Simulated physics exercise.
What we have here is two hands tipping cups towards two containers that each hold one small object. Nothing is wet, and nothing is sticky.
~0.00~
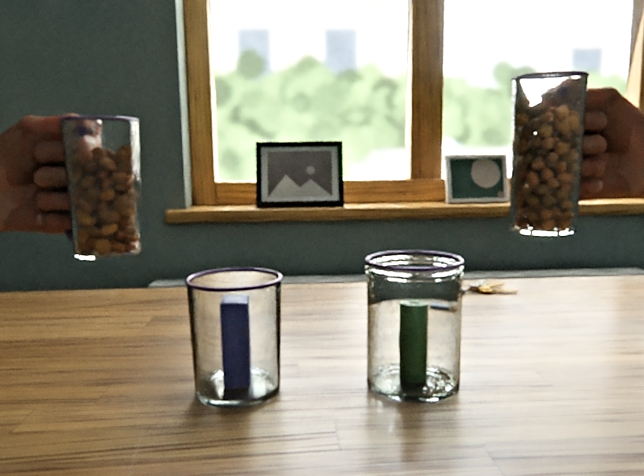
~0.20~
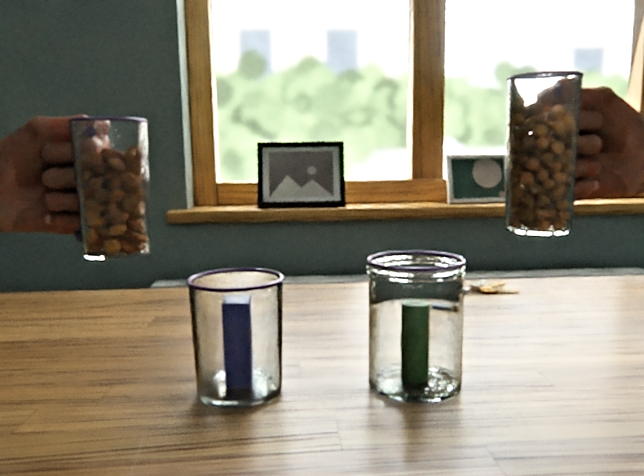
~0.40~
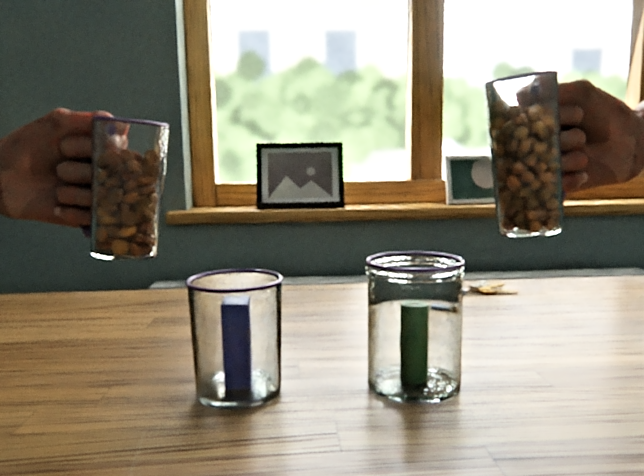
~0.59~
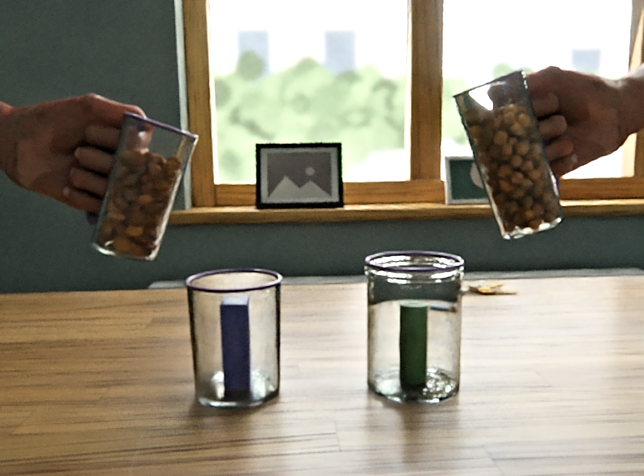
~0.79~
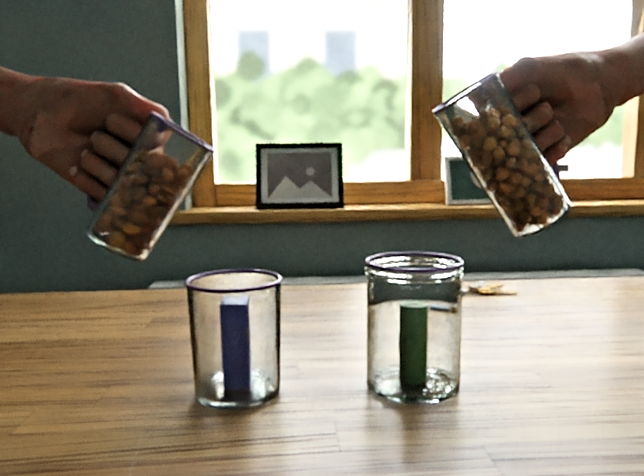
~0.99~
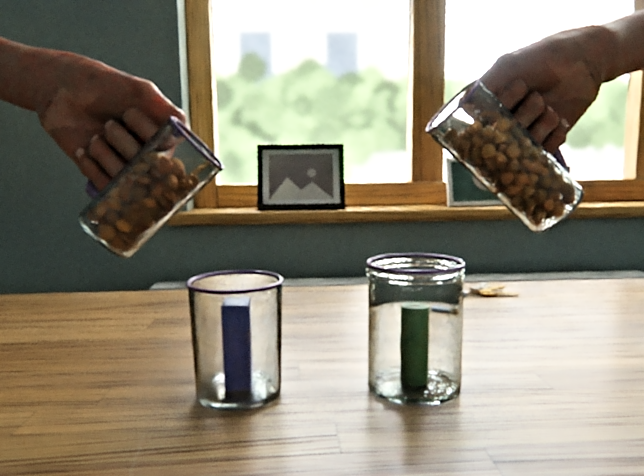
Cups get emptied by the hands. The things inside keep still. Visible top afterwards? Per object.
At the end, left: Expect it to poke clear, right: Expect it to poke clear.
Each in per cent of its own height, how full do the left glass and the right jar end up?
Around 60 on the left and around 55 on the right.
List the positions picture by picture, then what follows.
Small block in the left glass at (237, 343), reaching well over half way up; left cup at (105, 188), three quarters full of bits of cat kibble; small roll in the right jar at (413, 339), reaching well over half way up; right cup at (546, 155), three quarters full of roasted chickpeas, in the first frame.
Left cup at (113, 188), upright; right cup at (541, 155), upright, in the second frame.
Left cup at (128, 189), tipped 6°; right cup at (525, 156), tipped 6°, in the third frame.
Left cup at (143, 189), tipped 20°; right cup at (510, 157), tipped 20°, in the fourth frame.
Left cup at (150, 188), tipped 33°; right cup at (504, 157), tipped 33°, in the fifth frame.
Small block in the left glass at (238, 346); left cup at (151, 190), tipped 47°; small roll in the right jar at (414, 342); right cup at (505, 159), tipped 47°, in the sixth frame.
Around 1.57 s, left glass empty, all of its cupful still in the cup; right jar empty, all of its cupful still in the cup.
Around 2.08 s, left glass nearly empty, most of its cupful still in the cup; right jar nearly empty, most of its cupful still in the cup.
Around 2.52 s, left glass half full, none of its cupful still in the cup; right jar a third full, none of its cupful still in the cup.
Finally (3.3 s), left glass two thirds full (surface near (237, 326)), nothing beside it; right jar half full (surface near (415, 318)), nothing beside it; the left thing is still showing; the right thing is still showing.
